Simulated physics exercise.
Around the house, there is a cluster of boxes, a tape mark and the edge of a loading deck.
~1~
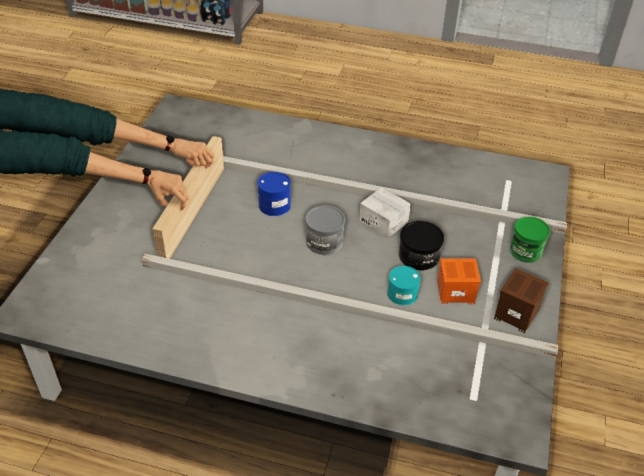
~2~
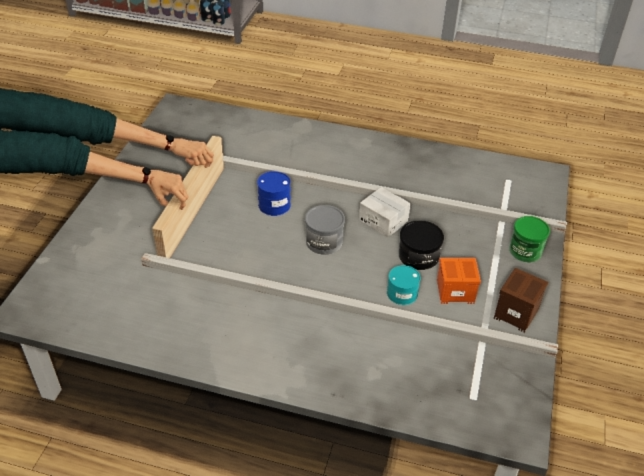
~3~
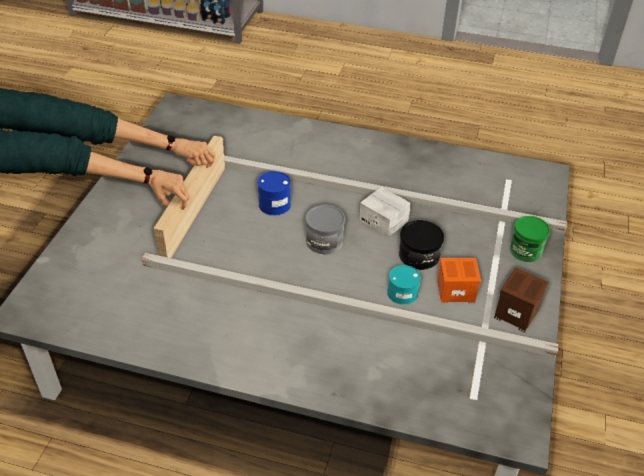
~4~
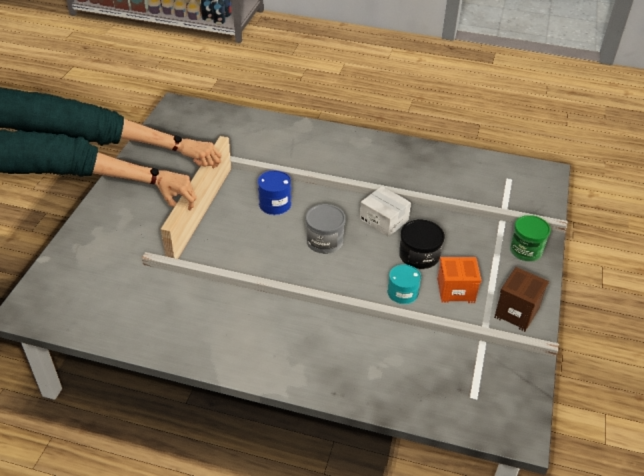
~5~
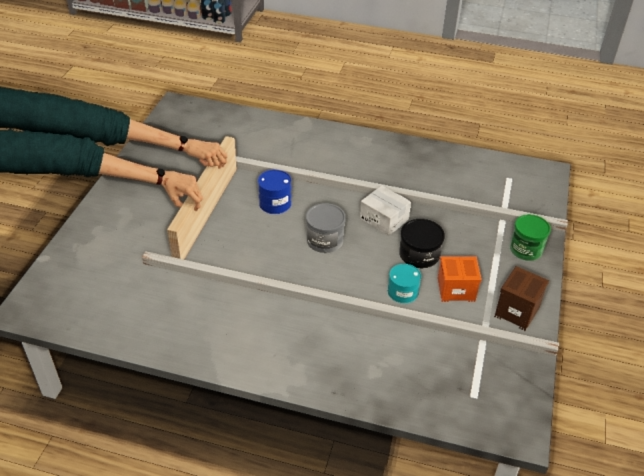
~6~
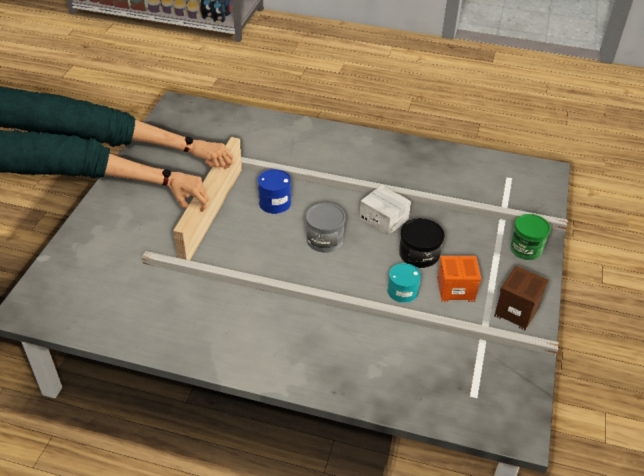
Hands in dark green sleeves hold a wooden plank still, then slide it slightly right toward colourful containers on a grey table.
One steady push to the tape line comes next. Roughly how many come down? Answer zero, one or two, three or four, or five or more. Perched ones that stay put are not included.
One or two.
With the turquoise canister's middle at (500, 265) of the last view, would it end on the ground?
It goes off the edge.
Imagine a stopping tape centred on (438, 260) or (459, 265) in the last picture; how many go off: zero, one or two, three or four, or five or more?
First tape: No fall at all; second tape: Not one.
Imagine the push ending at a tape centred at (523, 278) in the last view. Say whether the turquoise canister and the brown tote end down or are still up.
Lab note: Turquoise canister is safe; brown tote ends up below.
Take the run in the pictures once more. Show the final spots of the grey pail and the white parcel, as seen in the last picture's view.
In the last picture, roughly (515, 277) and (519, 226).
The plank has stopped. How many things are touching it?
4.
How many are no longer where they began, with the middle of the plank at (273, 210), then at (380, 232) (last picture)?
By then 1, and later 4.
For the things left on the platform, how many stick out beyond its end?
Overhang count: 2.
Soon after, none off yet; green pail at rest near (529, 237); brown tote at rest near (521, 298); orange tote at rest near (458, 279).
Then, none off yet; green pail at rest near (529, 237); brown tote at rest near (521, 298); orange tote moved a little near (476, 284).
By the end, the number that fall off is one or two; fallen, brown tote.
